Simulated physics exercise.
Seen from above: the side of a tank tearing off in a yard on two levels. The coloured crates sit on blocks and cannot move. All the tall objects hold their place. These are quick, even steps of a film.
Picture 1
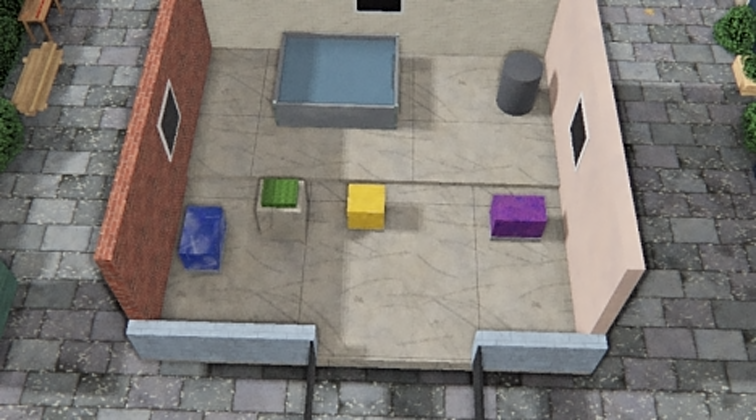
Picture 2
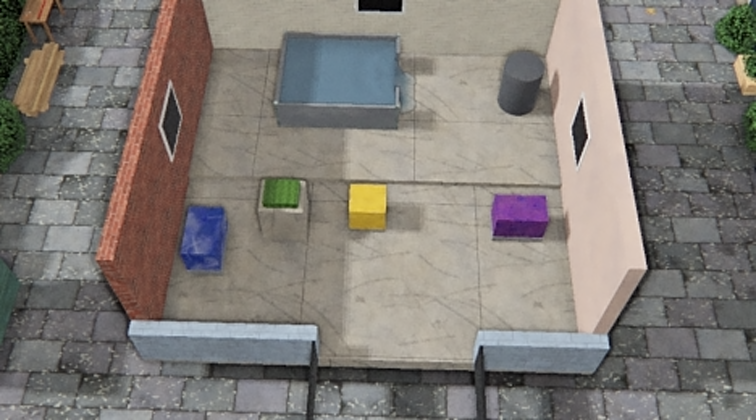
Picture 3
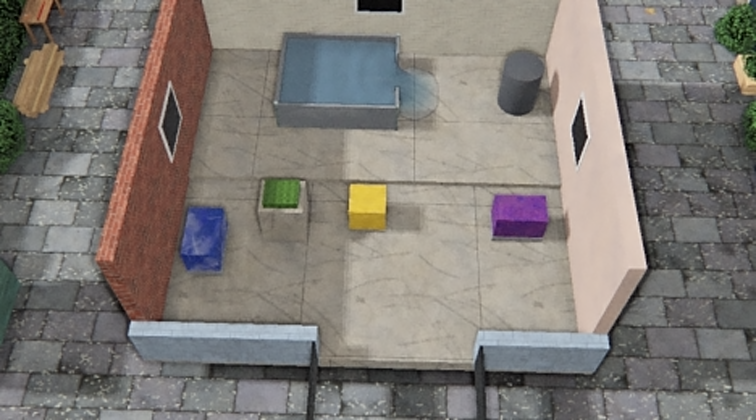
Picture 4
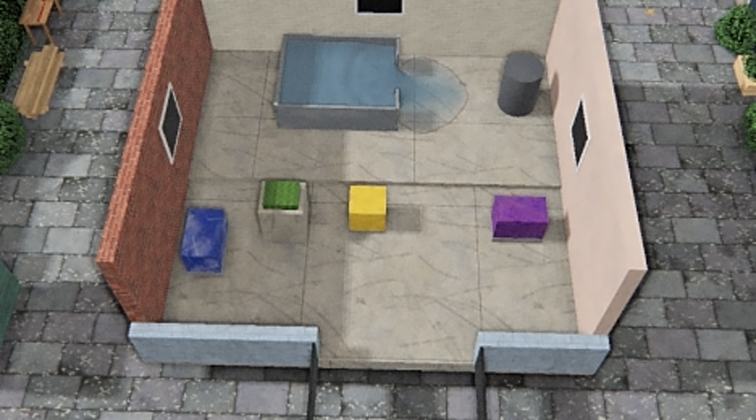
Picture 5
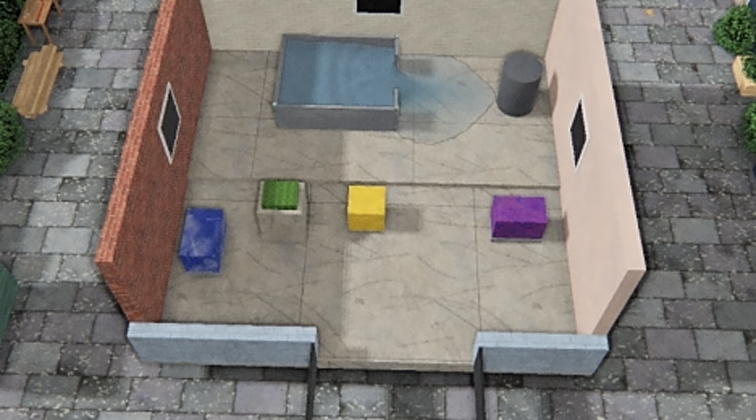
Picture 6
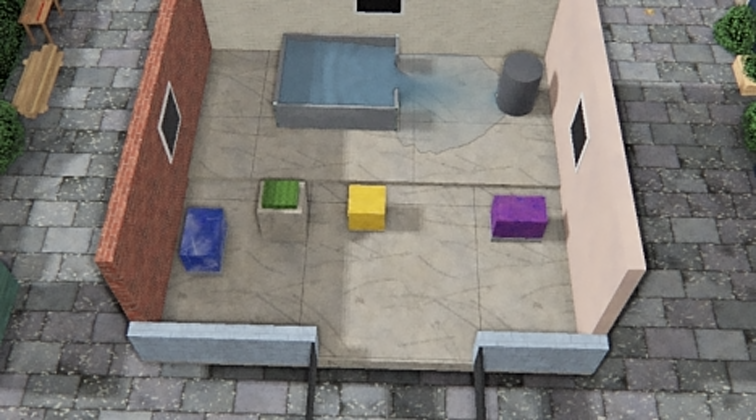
Water pours from the right side of an open tank and spreads rightward across the yard.
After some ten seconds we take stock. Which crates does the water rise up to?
One by one: The yellow crate is wetted; the blue crate escapes dry; the purple crate is wetted.
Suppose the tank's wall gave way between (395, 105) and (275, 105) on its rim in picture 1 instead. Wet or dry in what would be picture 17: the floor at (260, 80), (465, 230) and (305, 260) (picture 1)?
As listed: Free of water, under water, wet.
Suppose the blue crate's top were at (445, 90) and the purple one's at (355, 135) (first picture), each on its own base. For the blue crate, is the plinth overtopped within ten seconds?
In short: The blue one is topped.
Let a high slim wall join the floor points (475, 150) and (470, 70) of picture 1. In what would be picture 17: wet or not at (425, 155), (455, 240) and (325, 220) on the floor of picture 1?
As listed: Under water, flooded, not flooded.
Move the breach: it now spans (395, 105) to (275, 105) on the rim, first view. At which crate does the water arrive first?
I say the one in yellow.
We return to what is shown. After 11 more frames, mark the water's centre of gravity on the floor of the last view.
I would point to (401, 98).
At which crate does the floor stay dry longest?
I say the blue-painted one.
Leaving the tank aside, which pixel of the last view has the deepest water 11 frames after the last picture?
Near (544, 64).
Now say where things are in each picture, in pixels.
The open tank at (338, 71) is whole and still, in the first picture.
Water pours out at (396, 85) and has run to (410, 77), in the second picture.
Water pours out at (395, 87) and has run to (431, 80), in the third picture.
The front is at (461, 86), out from the gap at (396, 88), in the fourth picture.
The front is at (490, 94), out from the gap at (395, 88), in the fifth picture.
The front is at a hidden place, out from the gap at (395, 87), in the sixth picture.
A moment on, water covers 20 % of the floor; the yellow crate not reached, the blue crate not reached, the purple crate not reached.
Next, water covers 25 % of the floor; the yellow crate not reached, the blue crate not reached, the purple crate water round its plinth.
Then, water covers 30 % of the floor; the yellow crate not reached, the blue crate not reached, the purple crate water round its plinth.
Later, water covers 55 % of the floor; the yellow crate water round its plinth, the blue crate not reached, the purple crate water round its plinth.
In the end, water covers 80 % of the floor; the yellow crate was topped, the blue crate stayed above the water, the purple crate was topped.
